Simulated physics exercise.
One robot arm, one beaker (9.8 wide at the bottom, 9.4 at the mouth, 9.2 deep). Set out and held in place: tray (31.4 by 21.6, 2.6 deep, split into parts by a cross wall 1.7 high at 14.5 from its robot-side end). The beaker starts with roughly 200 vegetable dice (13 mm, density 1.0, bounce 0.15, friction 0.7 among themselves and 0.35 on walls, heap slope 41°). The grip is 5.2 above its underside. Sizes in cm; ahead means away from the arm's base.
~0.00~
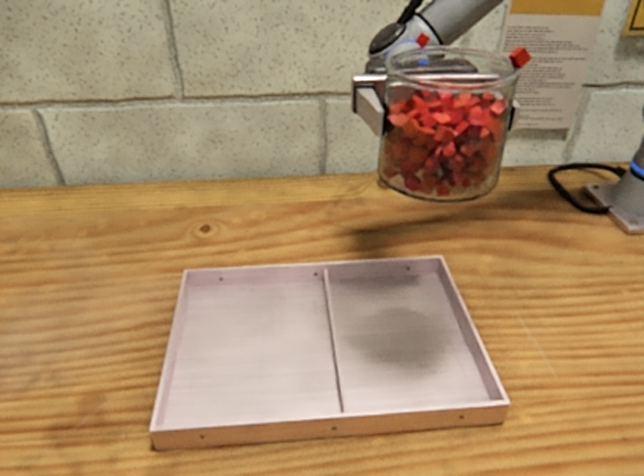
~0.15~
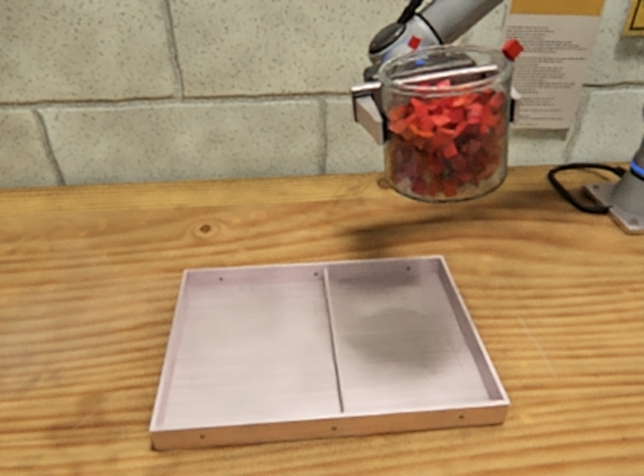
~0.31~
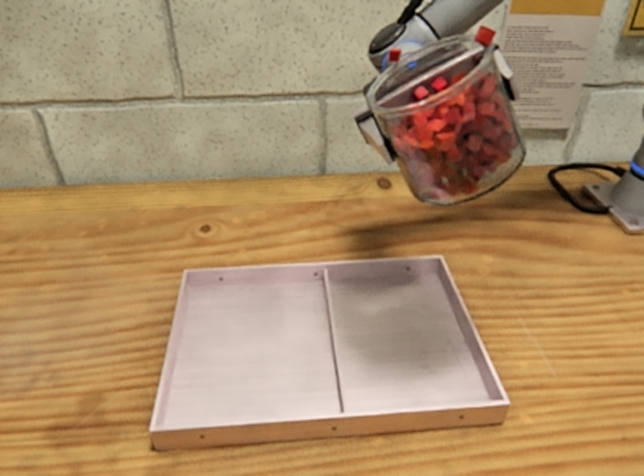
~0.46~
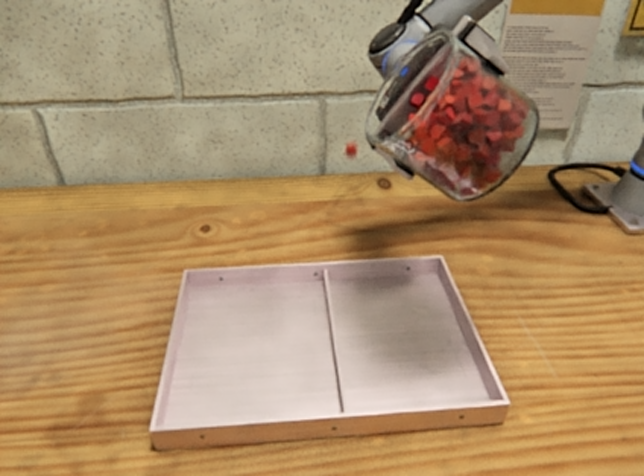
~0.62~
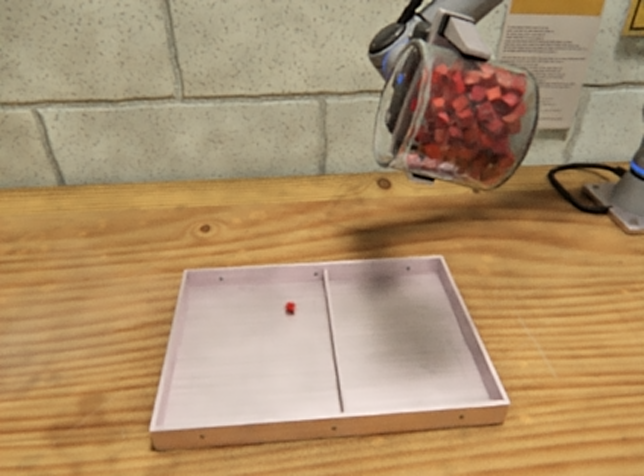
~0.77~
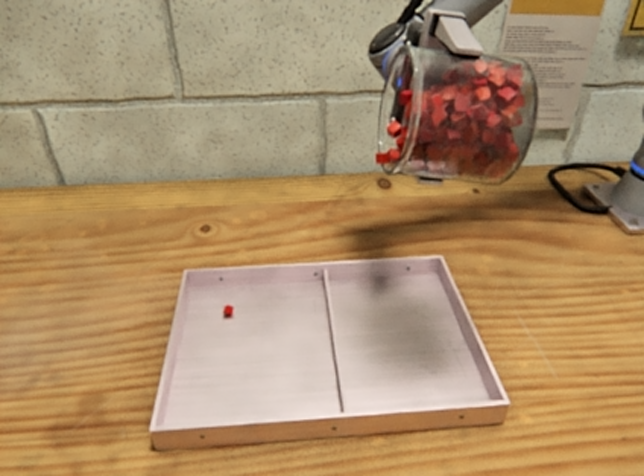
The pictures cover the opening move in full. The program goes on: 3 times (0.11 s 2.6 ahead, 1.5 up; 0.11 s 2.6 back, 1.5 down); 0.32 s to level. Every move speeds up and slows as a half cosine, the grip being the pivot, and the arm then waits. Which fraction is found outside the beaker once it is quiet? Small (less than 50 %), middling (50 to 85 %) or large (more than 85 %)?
Share outside the beaker: Middling (50 to 85 %).
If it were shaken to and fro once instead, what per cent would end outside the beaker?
Then about 30 per cent.
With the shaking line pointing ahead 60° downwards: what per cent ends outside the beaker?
About 10 per cent.
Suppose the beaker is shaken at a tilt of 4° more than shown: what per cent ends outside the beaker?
Some 70 per cent.
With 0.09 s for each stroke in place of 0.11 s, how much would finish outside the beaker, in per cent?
In that case some 75 per cent.
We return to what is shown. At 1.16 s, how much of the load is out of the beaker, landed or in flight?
Some 30 per cent.
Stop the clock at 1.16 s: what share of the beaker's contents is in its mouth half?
About 75 per cent.
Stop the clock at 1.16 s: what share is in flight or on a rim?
Roughly 9 per cent.
By 1.16 s, tilted 82° forward, highest piece 28 above the table; 137 in the beaker, 34 in the far-side part, 6 in the robot-side part, 18 in flight or on a rim.
By 1.55 s, tilted 55° forward, highest piece 26 above the table; 89 in the far-side part, 77 in the beaker, 25 in the robot-side part, 4 in flight or on a rim.
By 1.95 s, level, highest piece 26 above the table; 94 in the far-side part, 77 in the beaker, 24 in the robot-side part.
By 3.00 s, level, highest piece 26 above the table; 94 in the far-side part, 77 in the beaker, 24 in the robot-side part.
Final count, 94 in the far-side part, 77 in the beaker, 24 in the robot-side part. That is 61 % outside the beaker.
